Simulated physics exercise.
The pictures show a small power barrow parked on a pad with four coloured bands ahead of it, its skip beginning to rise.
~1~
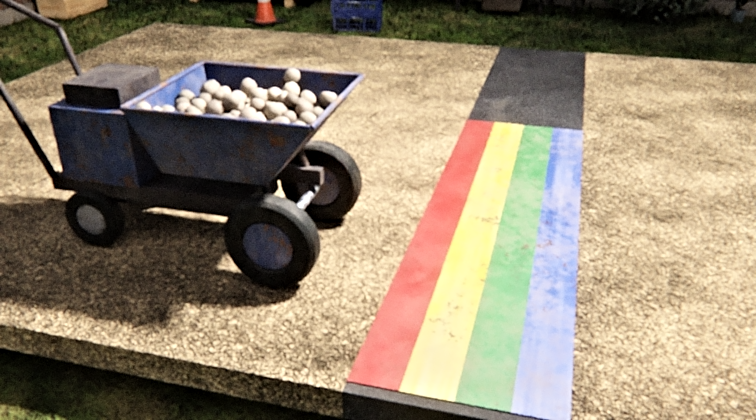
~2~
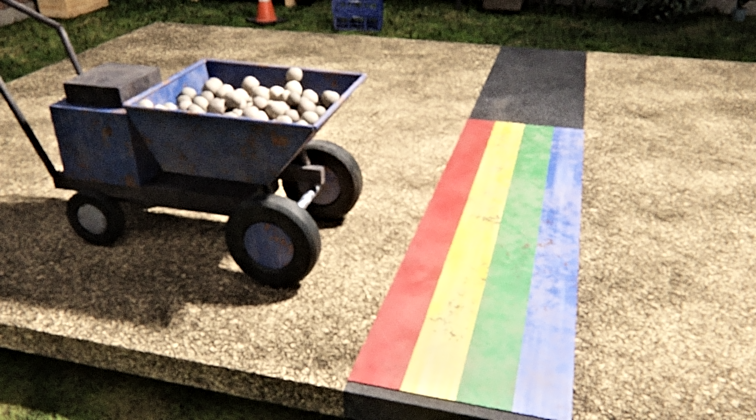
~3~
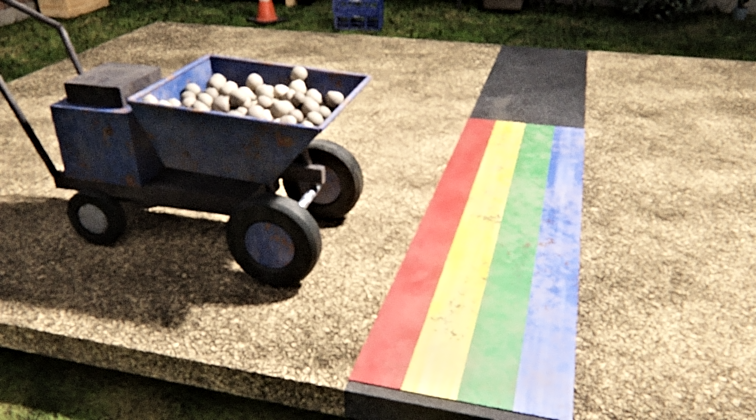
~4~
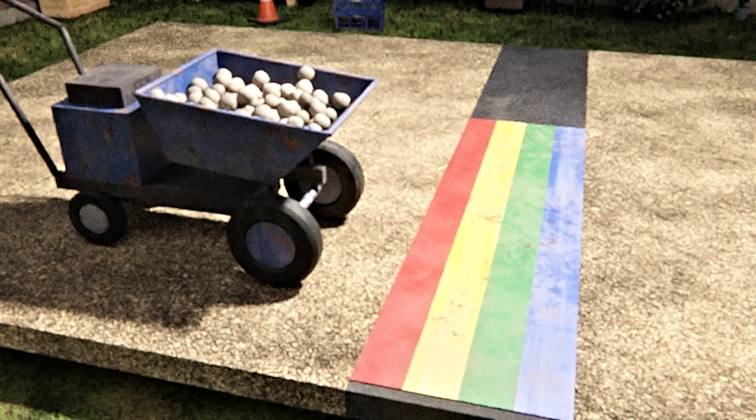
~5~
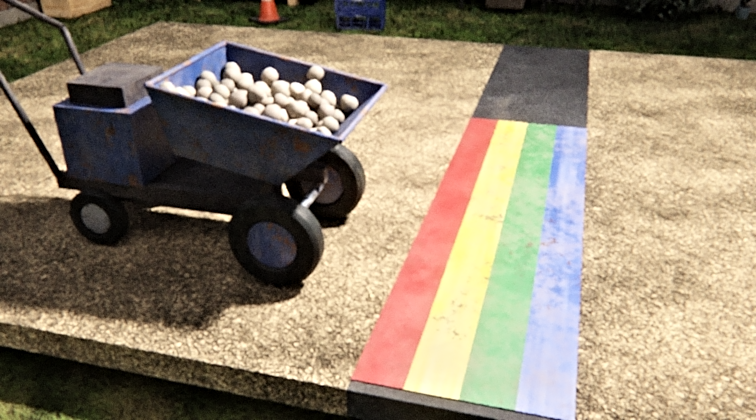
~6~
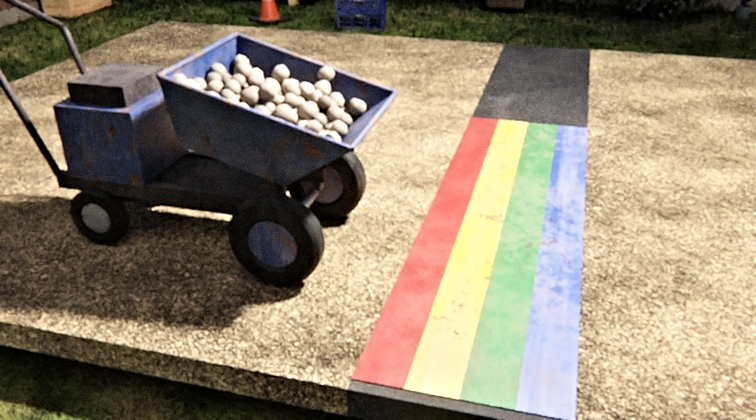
The blue skip of a small barrow, loaded with pale round pebbles, sat level at first, then gradually tilted forward to the right, while red, yellow, green and blue bands lay on the ground ahead.
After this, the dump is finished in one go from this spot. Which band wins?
The heap favours the yellow strip.
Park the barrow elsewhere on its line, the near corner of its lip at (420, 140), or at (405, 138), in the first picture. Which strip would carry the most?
At the first place the blue strip, at the second the blue one.
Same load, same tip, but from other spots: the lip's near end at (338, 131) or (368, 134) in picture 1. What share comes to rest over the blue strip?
About 20 and 20 per cent.
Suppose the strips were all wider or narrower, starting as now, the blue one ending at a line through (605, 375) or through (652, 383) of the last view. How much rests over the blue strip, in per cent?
The first gives 10 %, the second 0 %.
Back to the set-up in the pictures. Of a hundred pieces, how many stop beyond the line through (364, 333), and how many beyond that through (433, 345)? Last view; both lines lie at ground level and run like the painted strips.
First some 80, then 60 per cent.
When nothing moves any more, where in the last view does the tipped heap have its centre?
At about (485, 267).
Soon after the last picture, skip tipped steeply; all in the skip.
A little later, skip tipped right over; most in the skip; a stray few over the red strip; a small part over the yellow strip; a stray few over the green strip; a stray few falling.
Later still, skip tipped right over; about a quarter in the skip; a small part over the red strip; about a third over the yellow strip; about a quarter over the green strip; a small part over the blue strip; a stray few off the paint.
At rest, skip tipped right over; about a quarter in the skip; a small part over the red strip; about a third over the yellow strip; about a quarter over the green strip; a small part over the blue strip; a stray few off the paint.
